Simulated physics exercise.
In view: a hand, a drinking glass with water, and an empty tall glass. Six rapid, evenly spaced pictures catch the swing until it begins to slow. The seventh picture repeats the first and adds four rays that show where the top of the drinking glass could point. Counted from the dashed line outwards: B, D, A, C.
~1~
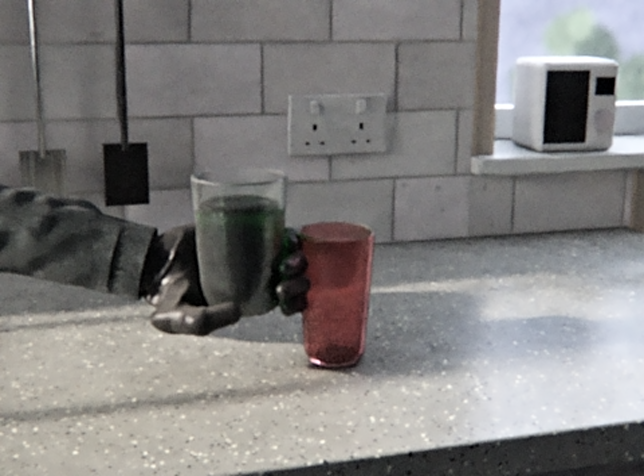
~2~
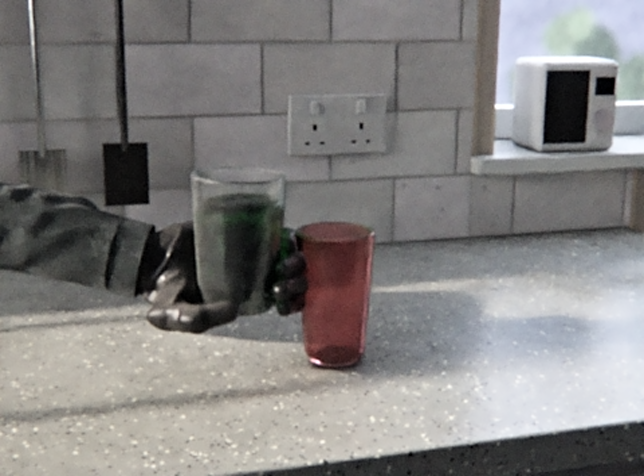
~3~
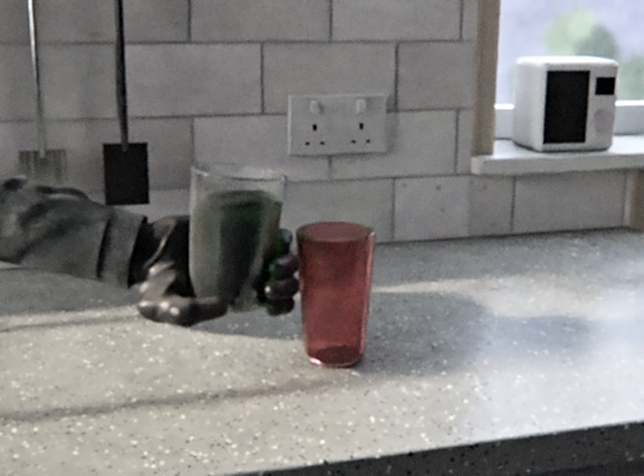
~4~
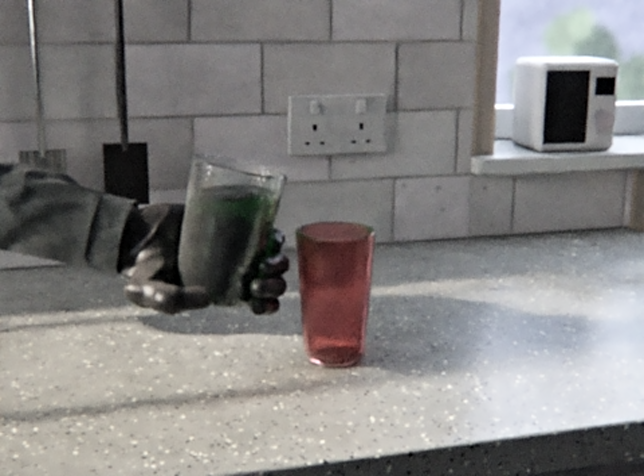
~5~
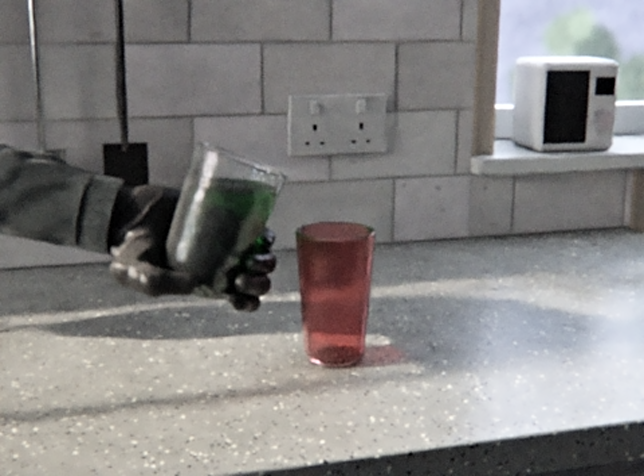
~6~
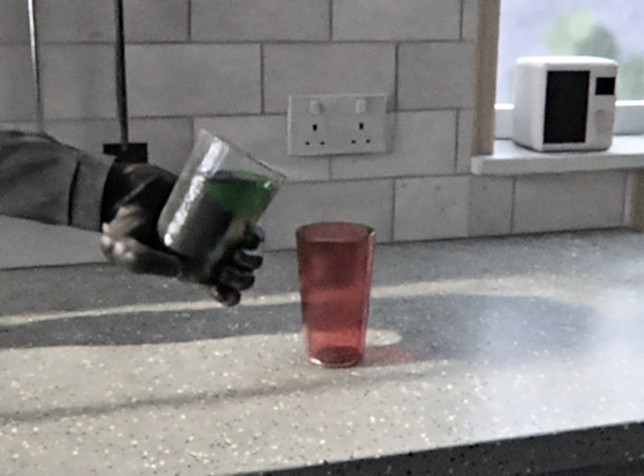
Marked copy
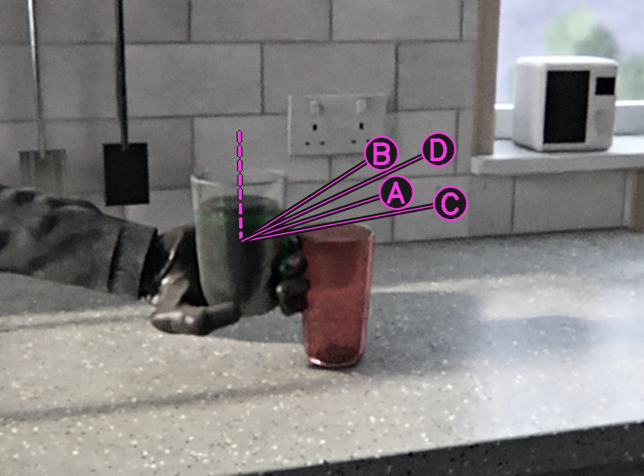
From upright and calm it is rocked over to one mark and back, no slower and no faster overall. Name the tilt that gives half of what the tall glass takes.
The best tilt is A.
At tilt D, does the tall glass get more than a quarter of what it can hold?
Yes, it does.
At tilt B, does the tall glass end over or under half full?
Under half.
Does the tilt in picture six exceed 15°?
Yes, it does.
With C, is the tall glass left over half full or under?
Over.
On the marked copy, A at (379, 196); B at (366, 161); C at (433, 205); D at (422, 155).
If A is chosen, the tall glass ends with about 52 % of what it can hold.
If B is chosen, the tall glass ends with about 23 % of what it can hold.
If C is chosen, the tall glass ends with about 68 % of what it can hold.
If D is chosen, the tall glass ends with about 36 % of what it can hold.
